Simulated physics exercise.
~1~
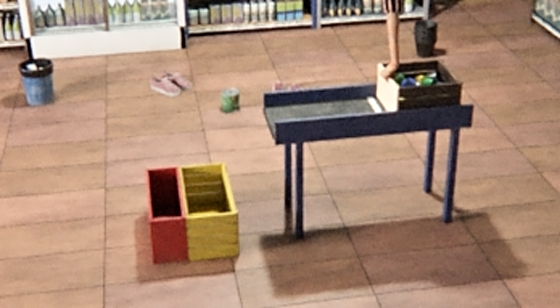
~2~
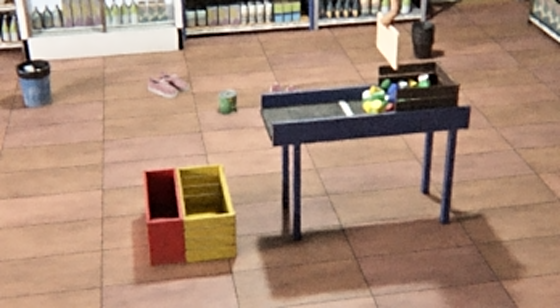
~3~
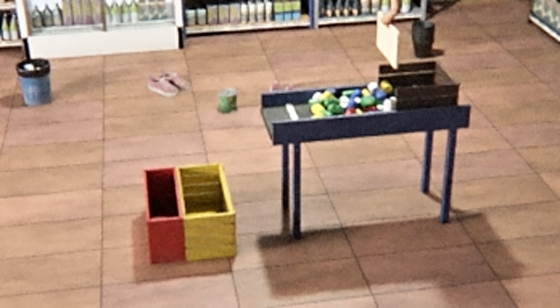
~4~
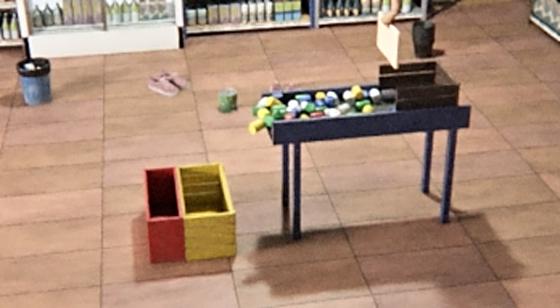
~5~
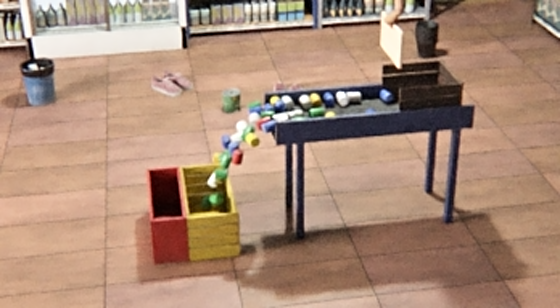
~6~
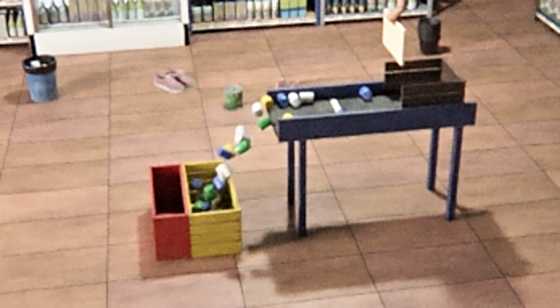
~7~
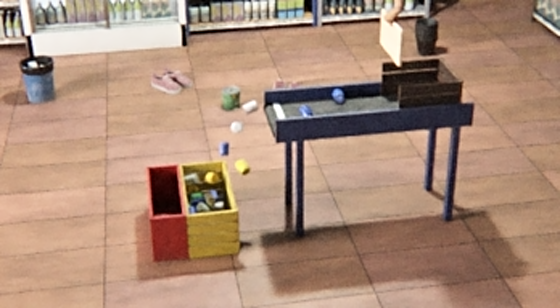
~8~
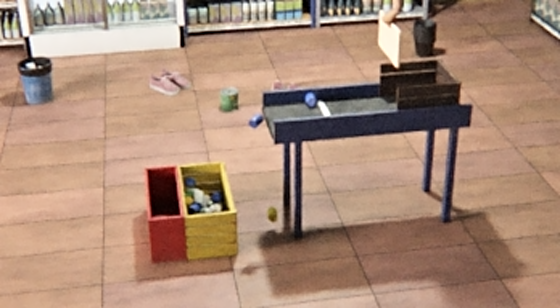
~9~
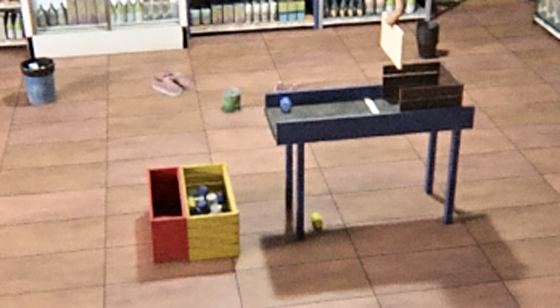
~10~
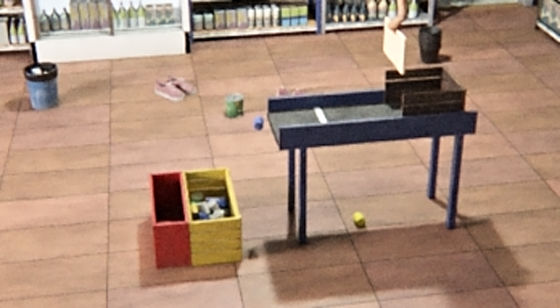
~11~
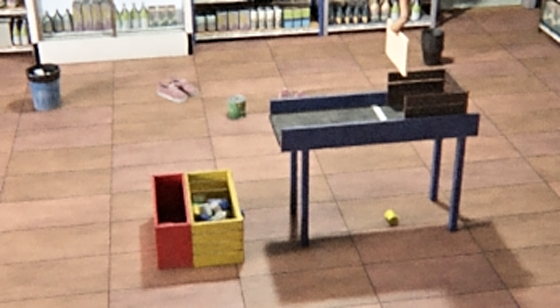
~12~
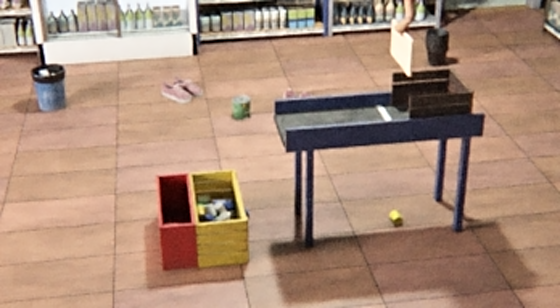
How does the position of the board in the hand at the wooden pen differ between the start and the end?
At the start the board is down at the left side of the wooden pen, and by the end it is held up above the pen by the hand, still upright.
A hand lifts a board and small jars ride left, mostly dropping into the yellow tote.
